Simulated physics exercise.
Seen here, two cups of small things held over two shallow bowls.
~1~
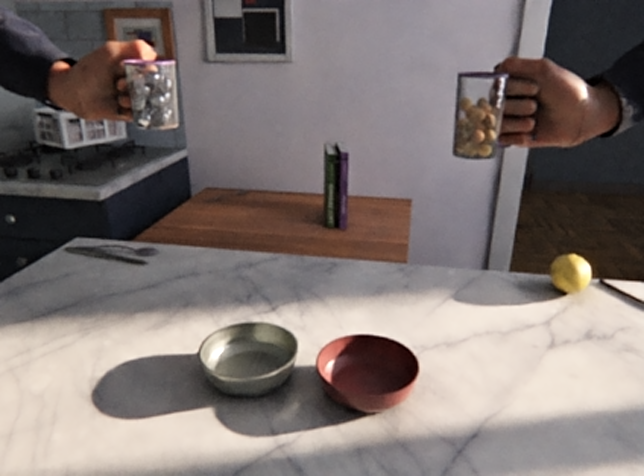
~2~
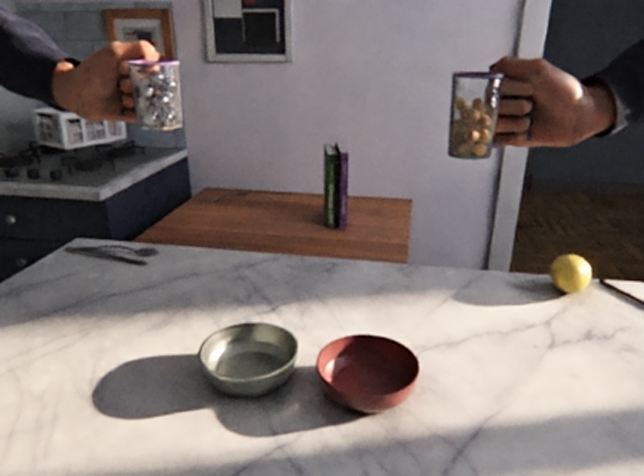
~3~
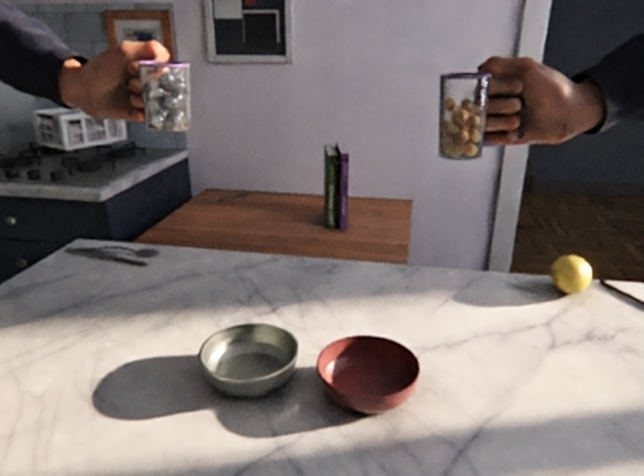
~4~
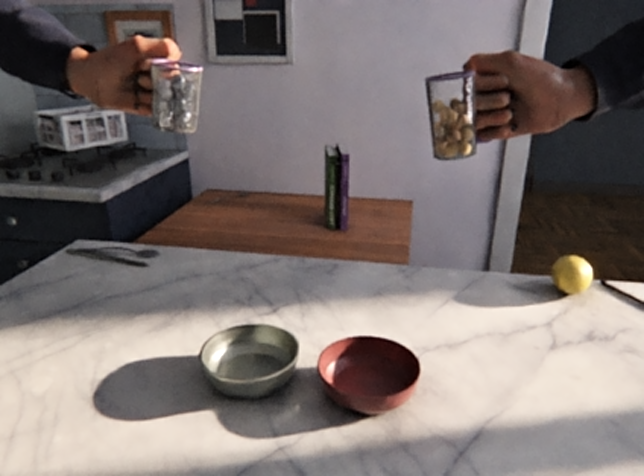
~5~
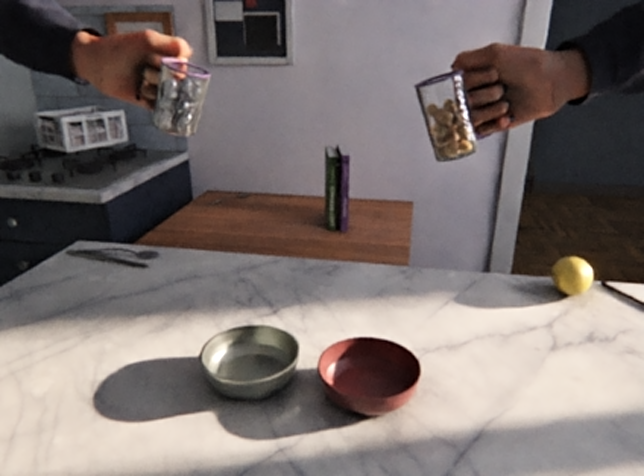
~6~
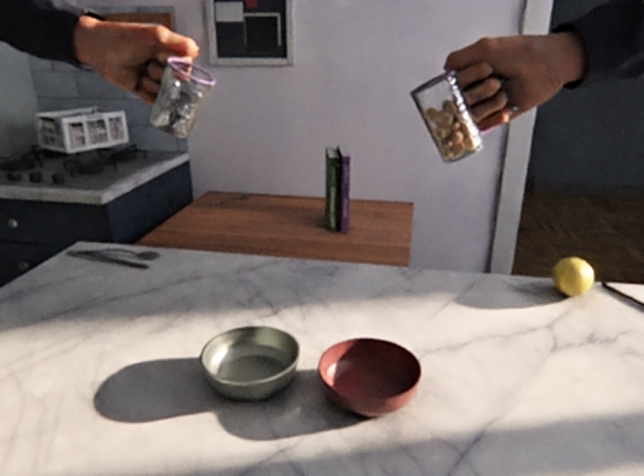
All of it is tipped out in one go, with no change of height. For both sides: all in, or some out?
The left dish ends with pieces scattered round it and the right dish ends with pieces scattered round it.
Then, 0.45 s past the last view, left, all still in the cup; right, all still in the cup.
Then, 0.84 s past the last view, left, nearly all still in the cup, a small part in the air; right, most still in the cup, a small part in the air.
Then, 1.18 s past the last view, left, about half in the dish, about half in the air; right, about a quarter in the dish, a small part outside the dish, about two thirds in the air.
Finally, left, about a third in the dish, about two thirds outside the dish; right, about two thirds in the dish, about a third outside the dish.
